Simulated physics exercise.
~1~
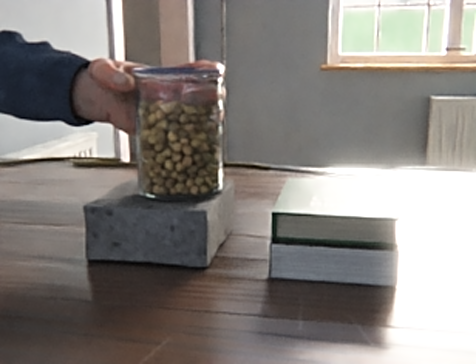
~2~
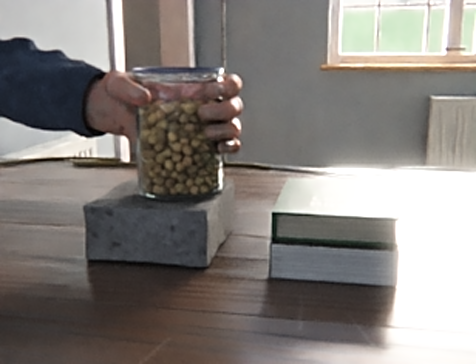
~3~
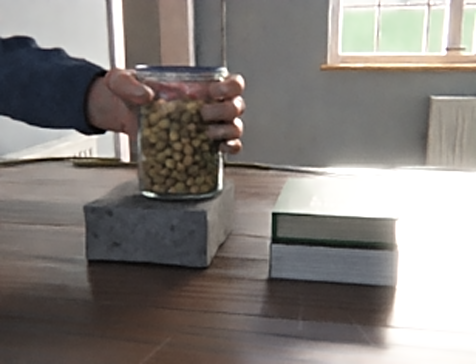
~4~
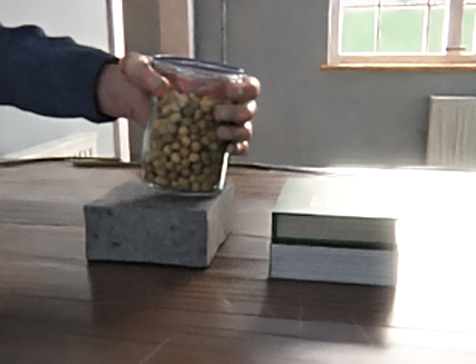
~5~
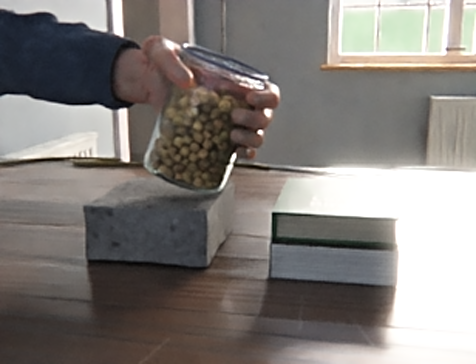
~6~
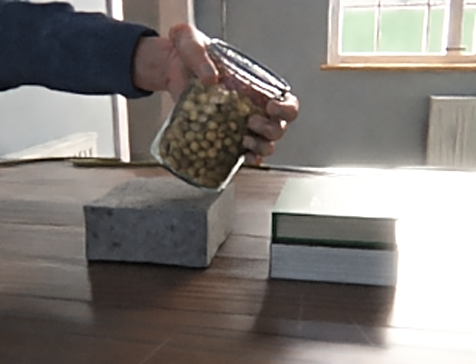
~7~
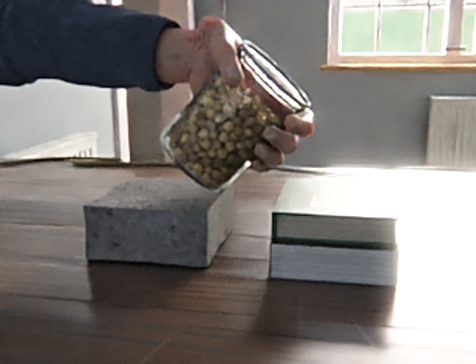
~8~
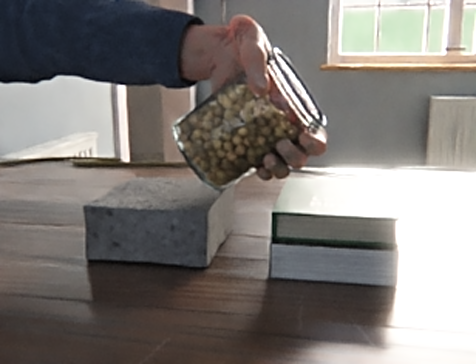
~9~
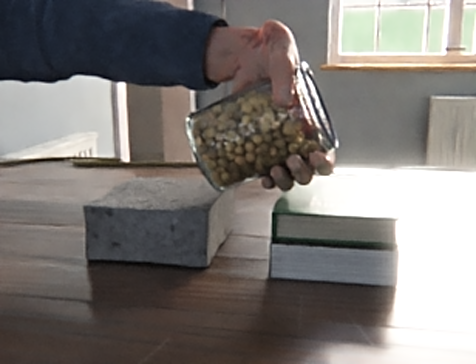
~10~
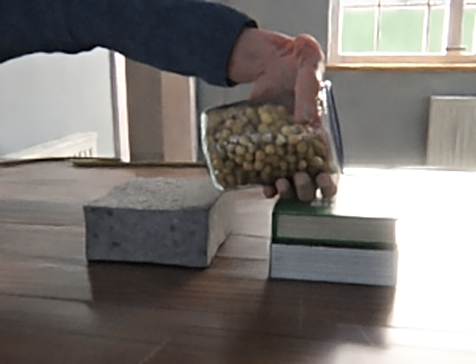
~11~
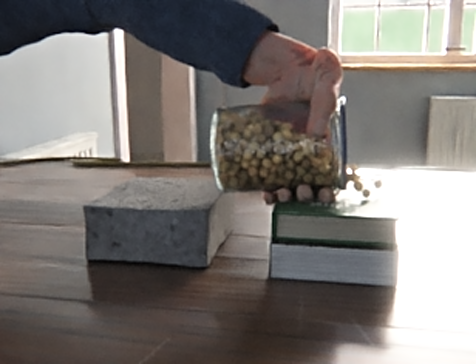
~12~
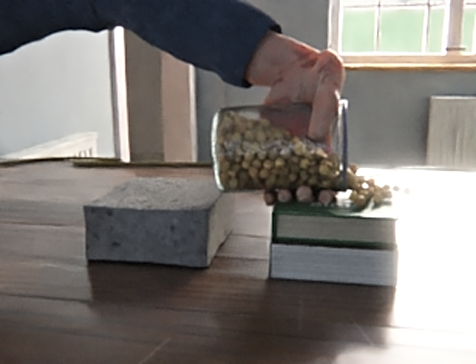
We see a hand lift an open clear jar of dried chickpeas from a grey block, tipping it gradually to the right until it lies on its side against a pile of books, where some of the chickpeas spill out onto the top book.
